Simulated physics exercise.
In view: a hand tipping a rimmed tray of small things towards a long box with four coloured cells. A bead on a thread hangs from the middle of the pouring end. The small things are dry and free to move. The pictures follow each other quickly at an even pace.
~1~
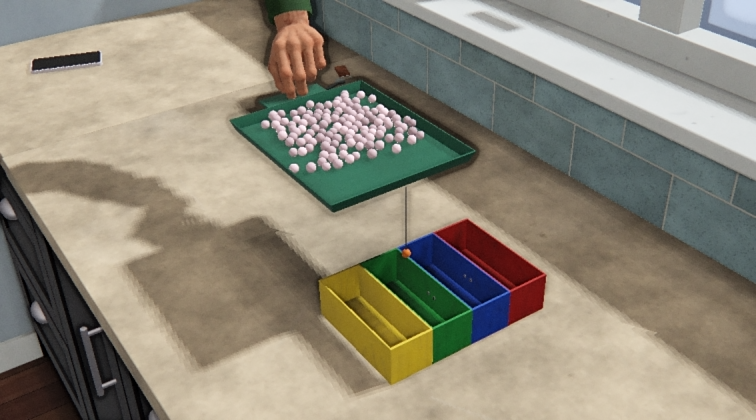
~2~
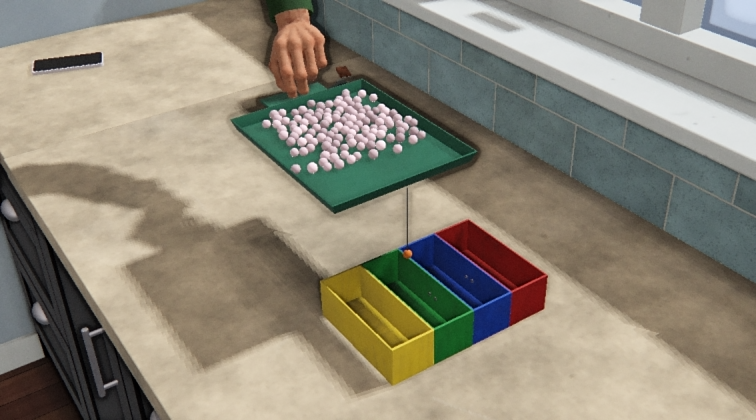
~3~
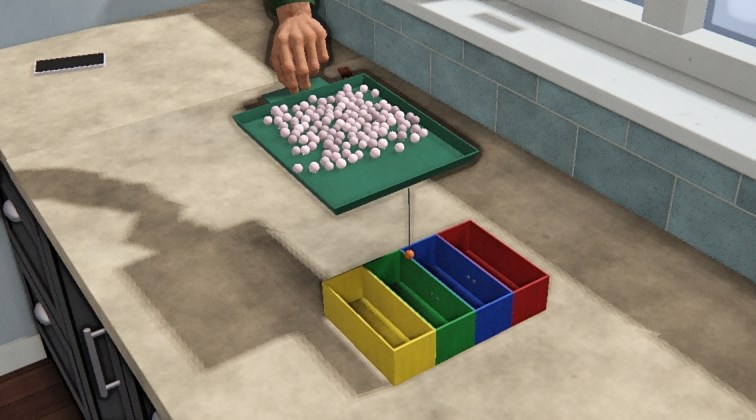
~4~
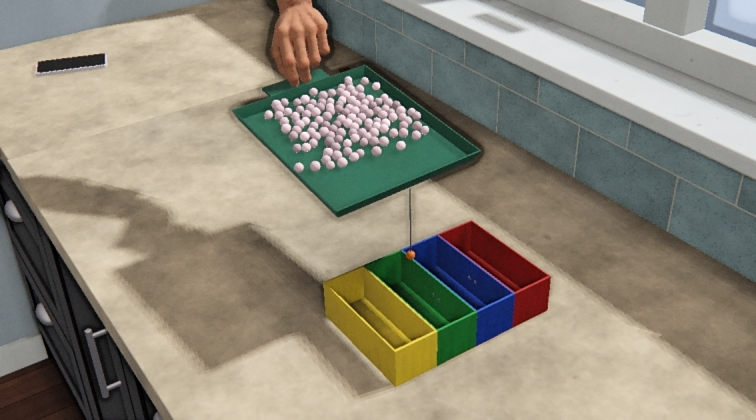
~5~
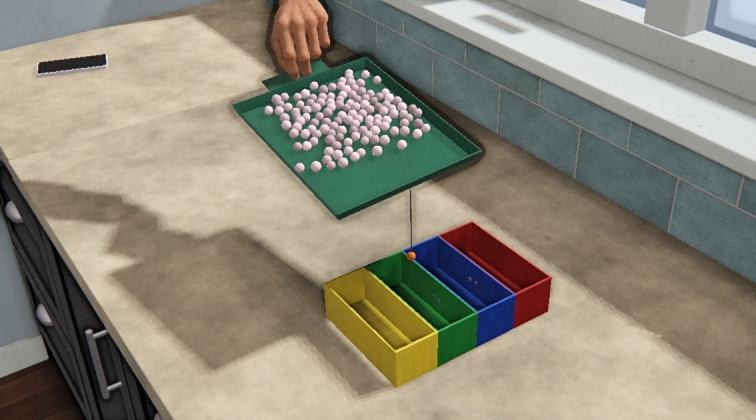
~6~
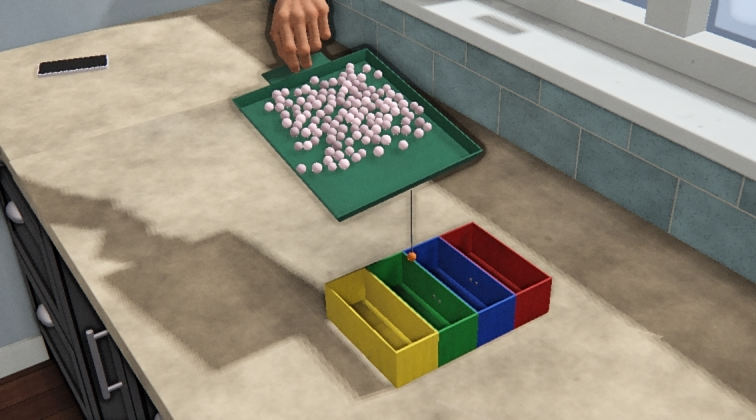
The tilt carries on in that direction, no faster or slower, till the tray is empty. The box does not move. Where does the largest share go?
It favours the yellow compartment.
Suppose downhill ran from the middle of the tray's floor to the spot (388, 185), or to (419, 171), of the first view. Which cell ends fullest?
One: That yellow cell. Two: Red.
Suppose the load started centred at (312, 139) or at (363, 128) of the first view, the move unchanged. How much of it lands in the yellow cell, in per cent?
About 50 and 50 per cent.
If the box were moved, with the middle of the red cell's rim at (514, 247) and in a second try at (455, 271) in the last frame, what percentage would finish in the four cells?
About 30 and 100 per cent.
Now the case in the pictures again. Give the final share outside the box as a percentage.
Close to 30 per cent.
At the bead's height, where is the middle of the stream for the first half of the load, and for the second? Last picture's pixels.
At about (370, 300), then at (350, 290).
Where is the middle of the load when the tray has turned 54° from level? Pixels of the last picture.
Close to (362, 216).
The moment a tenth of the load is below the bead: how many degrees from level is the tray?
Around 40° of tilt.
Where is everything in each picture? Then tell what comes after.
The first frame shows corners of the pouring end near (333, 201) and (469, 150), level; middle of the load near (348, 126), sugar pearls; bead on its thread near (406, 253); yellow cell near (411, 353); green cell near (452, 333); blue cell near (490, 314); red cell near (527, 296).
The second frame shows corners of the pouring end near (334, 202) and (470, 151), level; middle of the load near (349, 126).
The third frame shows corners of the pouring end near (336, 204) and (472, 150), tipped barely, lowest at the left corner; middle of the load near (351, 123).
The fourth frame shows corners of the pouring end near (338, 207) and (474, 150), tipped a little, lowest at the left corner; middle of the load near (352, 118).
The fifth frame shows corners of the pouring end near (338, 210) and (475, 150), tipped a little, lowest at the left corner; middle of the load near (352, 115).
The sixth frame shows corners of the pouring end near (339, 212) and (476, 149), tipped a little, lowest at the left corner; middle of the load near (353, 112), near half on the move; yellow cell near (417, 357); green cell near (458, 337); blue cell near (496, 318); red cell near (533, 300).
Shortly afterwards, tray tipped steeply; near half on the tray; near a quarter in the yellow cell; a little in the green cell; only a few in the blue cell; near a quarter falling or outside the box.
Next, tray tipped right over; near half in the yellow cell; a little in the green cell; only a few in the blue cell; near a third falling or outside the box.
Some moments later, tray tipped past a quarter turn; near half in the yellow cell; a little in the green cell; only a few in the blue cell; near a third falling or outside the box.
In the end, tray tipped past a quarter turn; near half in the yellow cell; a little in the green cell; only a few in the blue cell; none at all in the red cell; near a third outside the box.
